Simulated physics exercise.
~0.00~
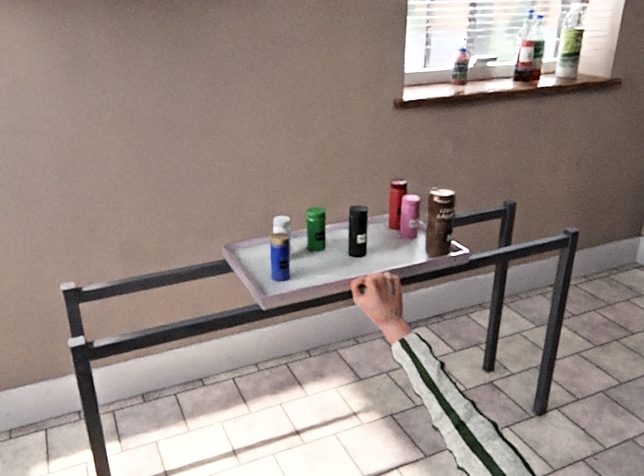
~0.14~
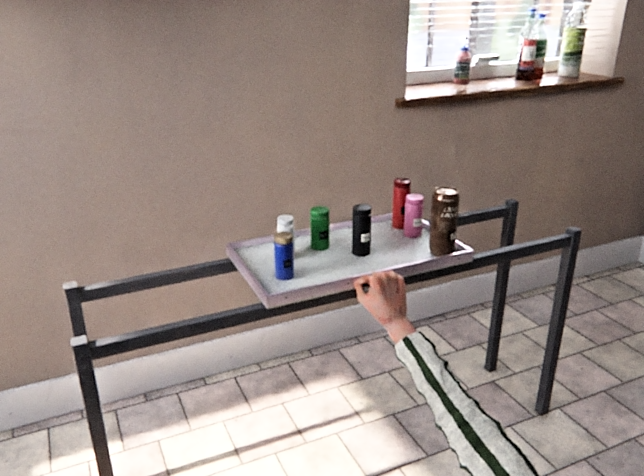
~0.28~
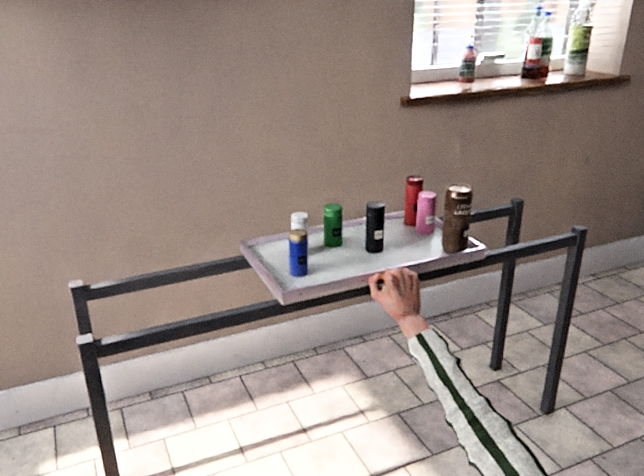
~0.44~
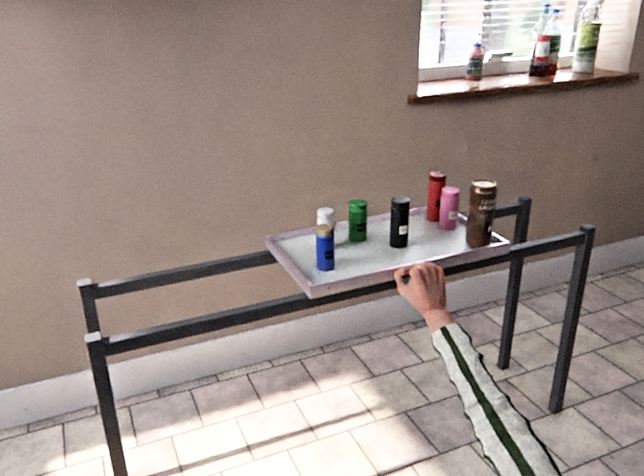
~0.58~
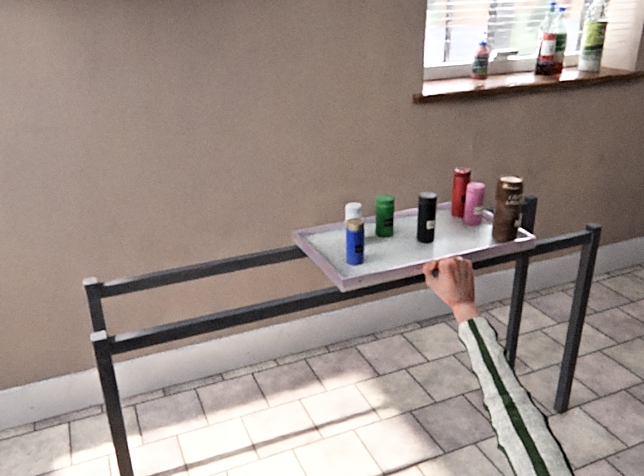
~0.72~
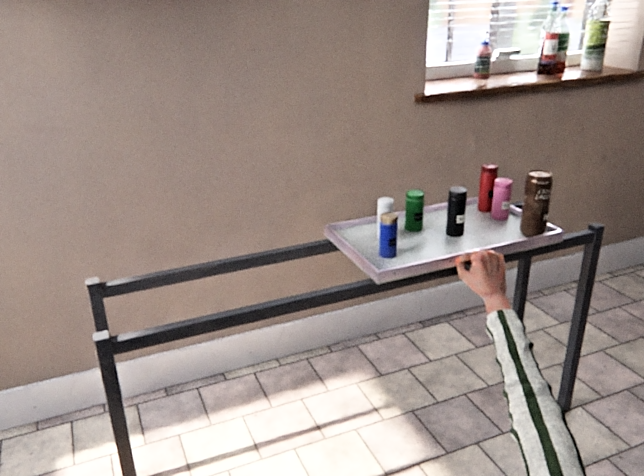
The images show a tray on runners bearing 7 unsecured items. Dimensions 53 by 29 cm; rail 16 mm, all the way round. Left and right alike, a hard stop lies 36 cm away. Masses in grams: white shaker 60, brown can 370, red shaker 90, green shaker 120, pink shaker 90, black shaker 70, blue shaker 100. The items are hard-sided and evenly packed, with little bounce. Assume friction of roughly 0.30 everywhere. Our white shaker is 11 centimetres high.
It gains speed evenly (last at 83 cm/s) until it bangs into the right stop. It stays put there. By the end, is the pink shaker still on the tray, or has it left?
My guess is it goes over the edge.
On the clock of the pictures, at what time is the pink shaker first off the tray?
It happens near 1.1 s.
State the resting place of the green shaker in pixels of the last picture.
About (488, 197).
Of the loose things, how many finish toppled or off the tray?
Tally: 4.
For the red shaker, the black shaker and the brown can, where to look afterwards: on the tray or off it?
At the end the red shaker leaves its base, the black shaker remains on its base and the brown can leaves its base.
After 1.02 s, tray has slid 36 cm right; pink shaker leaning 30° near (554, 188); red shaker leaning 26°; brown can leaning 23°.
After 1.32 s, tray has slid 36 cm right; brown can, red shaker and pink shaker now off the tray; white shaker on its side; green shaker slid 11 cm.
After 1.42 s, tray has slid 36 cm right; white shaker on its side; green shaker slid 11 cm; blue shaker slid 11 cm.
At rest (2.4 s), off the tray, brown can, red shaker and pink shaker; tipped over on the tray, white shaker; not toppled but over 5 cm from the start, green shaker, black shaker and blue shaker.
